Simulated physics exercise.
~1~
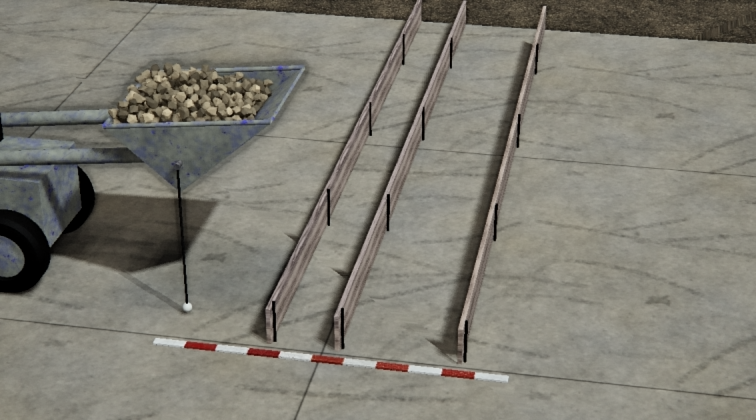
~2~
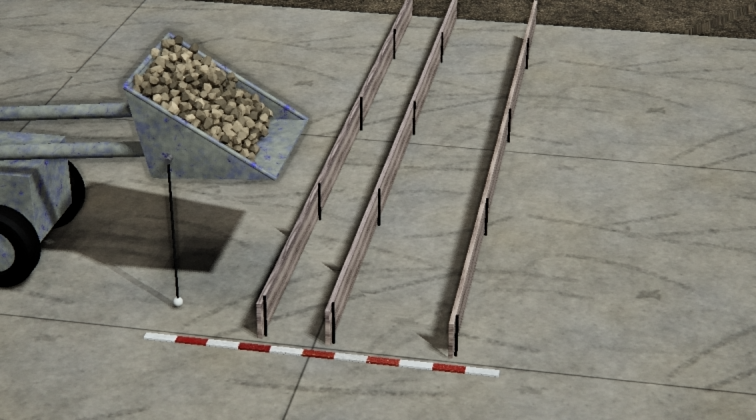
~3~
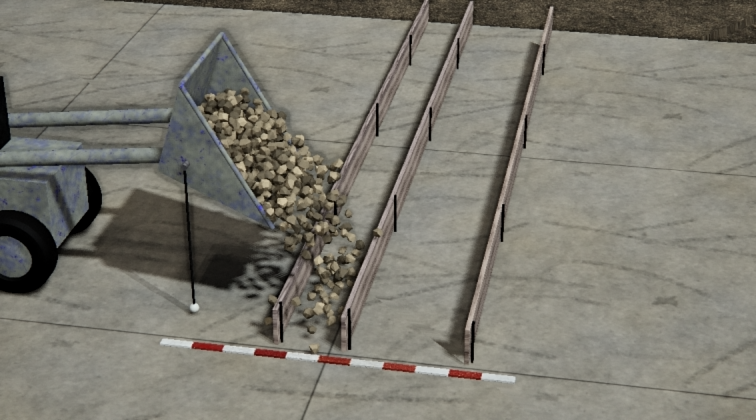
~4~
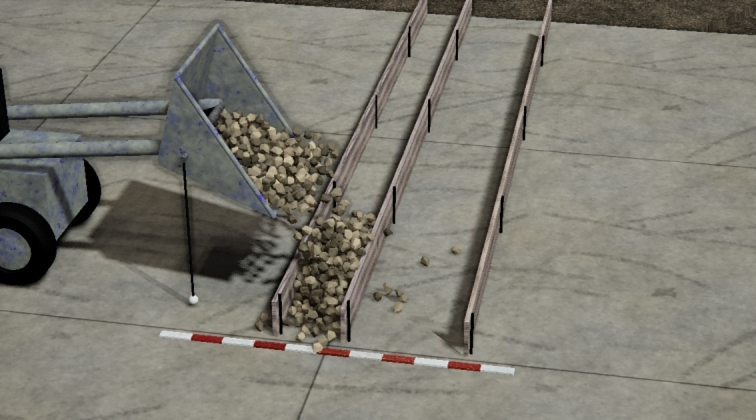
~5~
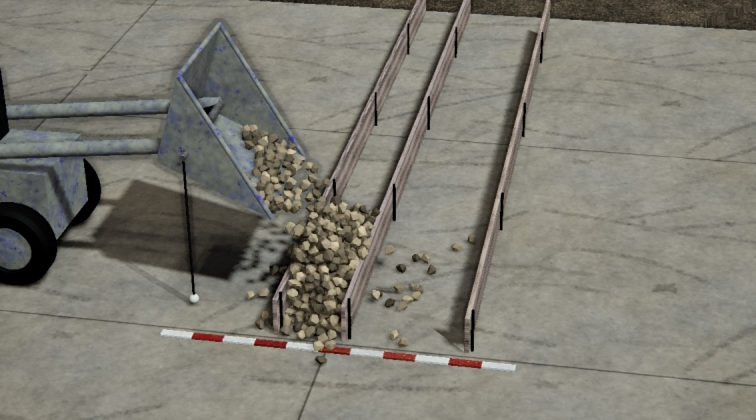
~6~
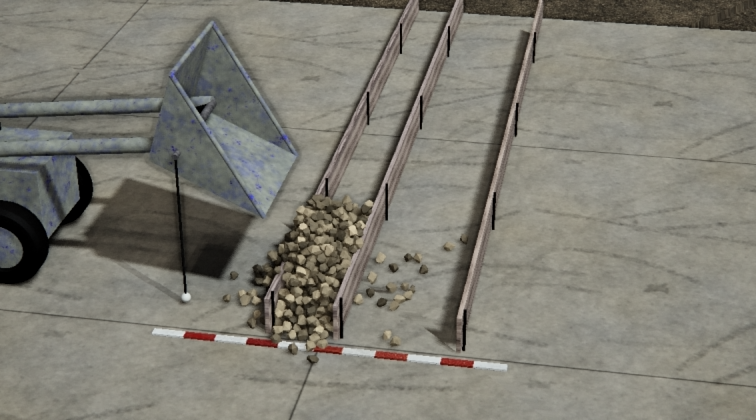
A compact loader tips its bucket forward, pouring crushed rock mostly between the two nearest boards, and ends with the bucket empty.
